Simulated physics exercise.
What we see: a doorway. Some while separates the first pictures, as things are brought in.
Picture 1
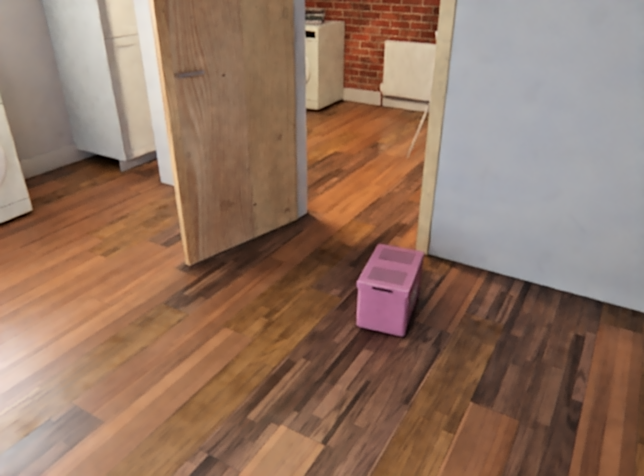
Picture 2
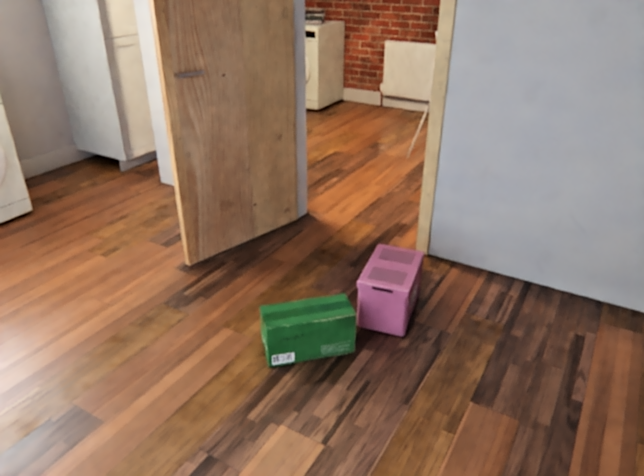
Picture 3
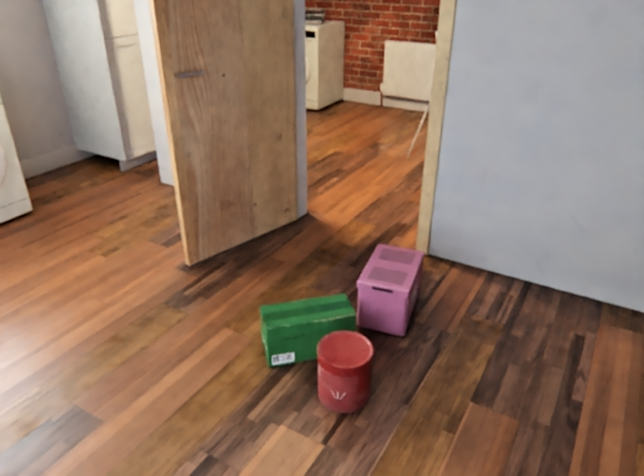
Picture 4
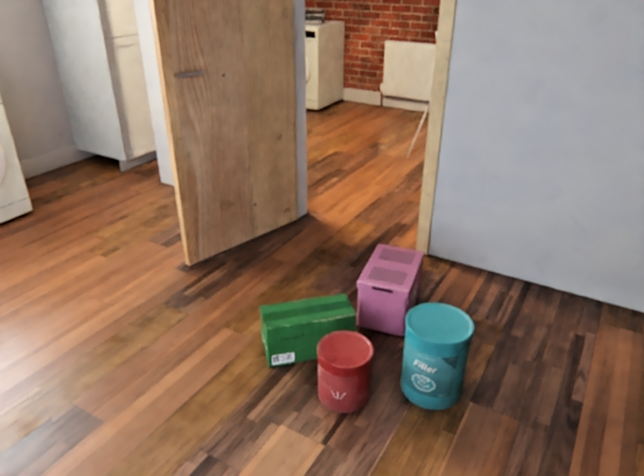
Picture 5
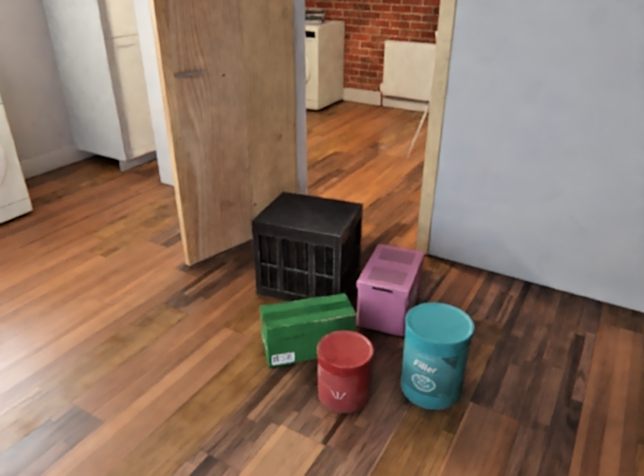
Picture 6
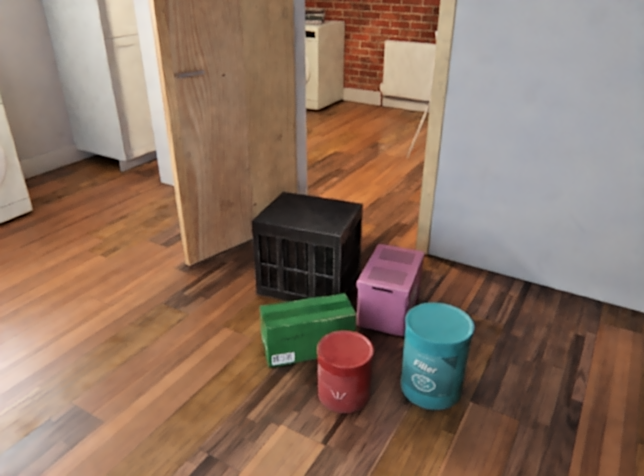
A wooden door stands open and still as boxes and pails appear one by one beside it.
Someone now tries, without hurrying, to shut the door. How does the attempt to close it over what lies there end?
I expect the door will not meet its frame.
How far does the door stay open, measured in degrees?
The door ends up some 70° open.
Then, 0.40 s later than the last frame, door at 98°.
Then, 0.70 s later than the last frame, door at 89°.
Then, 0.90 s later than the last frame, door at 81°.
Then, 1.10 s later than the last frame, door at 73°.
When it is over, door at 71°; all 5 as before. End places, in pixels of the last picture, black chest near (311, 249).
